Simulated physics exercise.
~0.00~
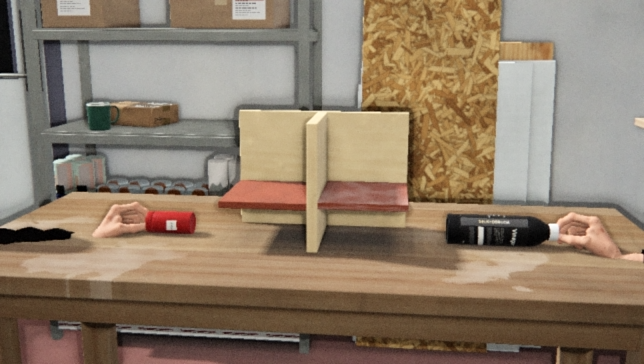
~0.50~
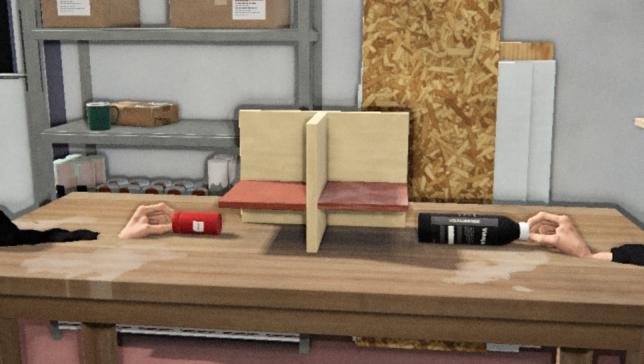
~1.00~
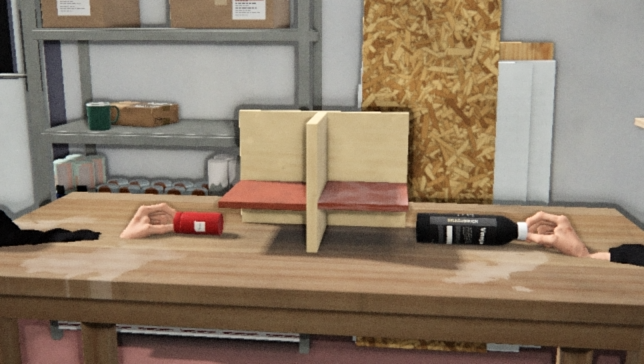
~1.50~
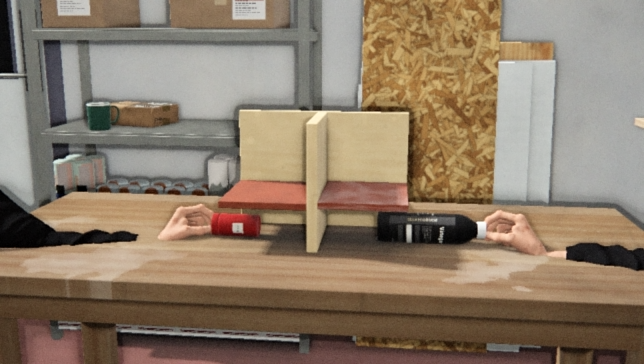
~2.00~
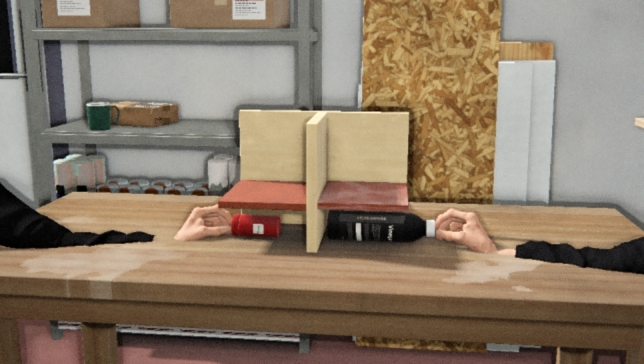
On a wooden workbench, two hands slide a red shaker from the left and a black bottle from the right, both on their sides, toward a divided wooden rack, until each goes under the low red shelf on its side, still held.
